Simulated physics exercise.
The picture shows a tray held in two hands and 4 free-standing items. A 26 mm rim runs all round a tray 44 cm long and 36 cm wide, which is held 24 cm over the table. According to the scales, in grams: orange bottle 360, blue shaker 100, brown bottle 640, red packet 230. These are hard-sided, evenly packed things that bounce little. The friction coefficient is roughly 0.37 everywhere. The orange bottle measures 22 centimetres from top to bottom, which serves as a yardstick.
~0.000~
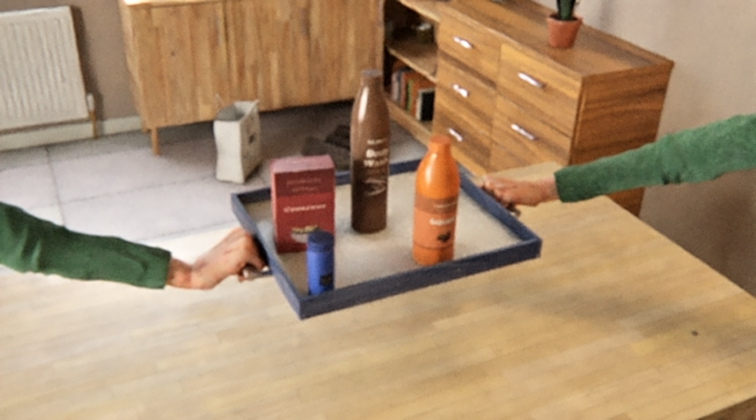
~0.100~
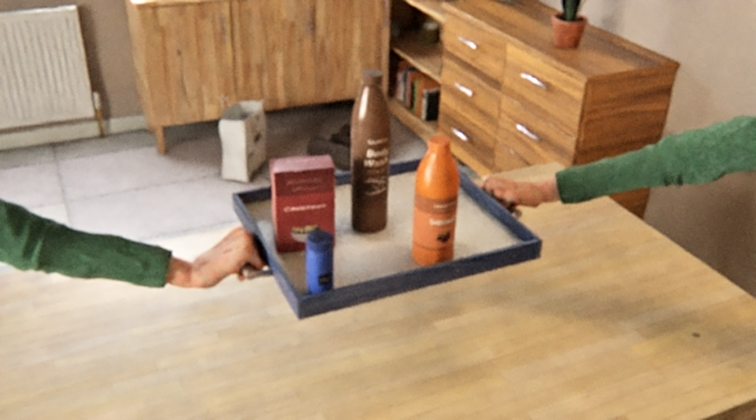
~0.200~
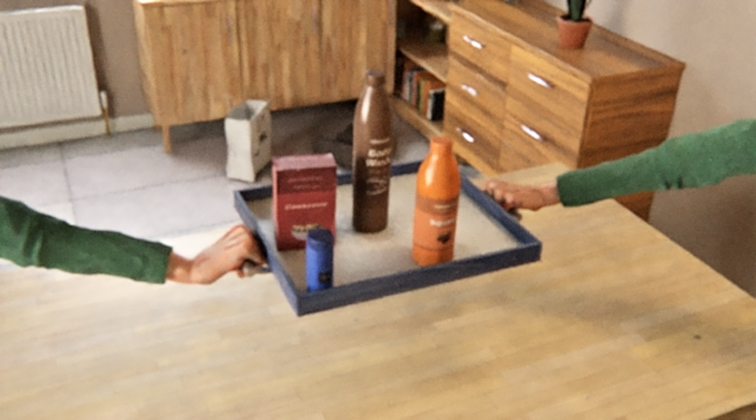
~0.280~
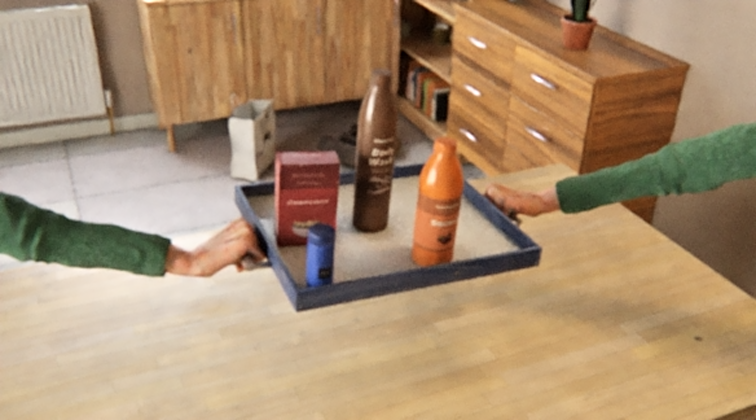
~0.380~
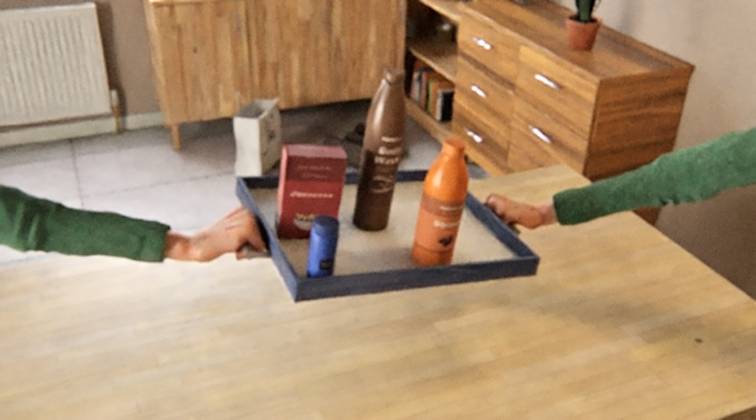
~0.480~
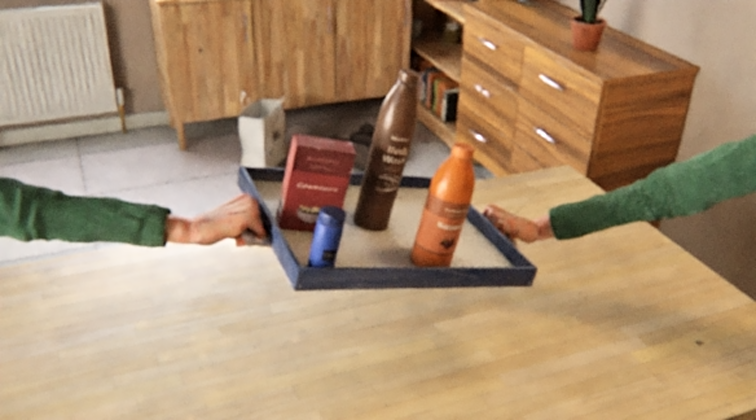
Two green-sleeved arms holding a blue-rimmed tray of two bottles, red packet and blue shaker level, then tilting it right edge down.
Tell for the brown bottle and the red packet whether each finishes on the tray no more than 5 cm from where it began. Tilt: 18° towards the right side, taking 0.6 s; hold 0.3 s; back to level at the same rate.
One by one: The brown bottle is displaced. The red packet barely budges.
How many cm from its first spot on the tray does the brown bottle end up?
Around 24 centimetres.
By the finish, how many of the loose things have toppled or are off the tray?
All told, 1.
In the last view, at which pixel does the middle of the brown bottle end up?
It ends near (476, 177).
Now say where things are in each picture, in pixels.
Tray level; brown bottle (370, 153); red packet (303, 204), in the first picture.
Tray level; orange bottle (436, 200); blue shaker (320, 267), in the second picture.
Tray at 1°, right edge down; orange bottle (437, 201); blue shaker (320, 265), in the third picture.
Tray at 3°, right edge down; orange bottle (439, 202); blue shaker (321, 261), in the fourth picture.
Tray at 8°, right edge down; orange bottle (443, 203); blue shaker (323, 252), in the fifth picture.
Tray at 13°, right edge down; brown bottle (389, 151); red packet (315, 185), in the sixth picture.
After 0.88 s, tray at 18°, right edge down; brown bottle tipped 45° from how it sat near (445, 168).
After 1.08 s, tray at 17°, right edge down; brown bottle on its side near (476, 206).
At rest (2.1 s), tipped over on the tray, brown bottle; the other 3 in place, give or take 5 cm. In the last view, brown bottle near (476, 177), red packet near (303, 203).
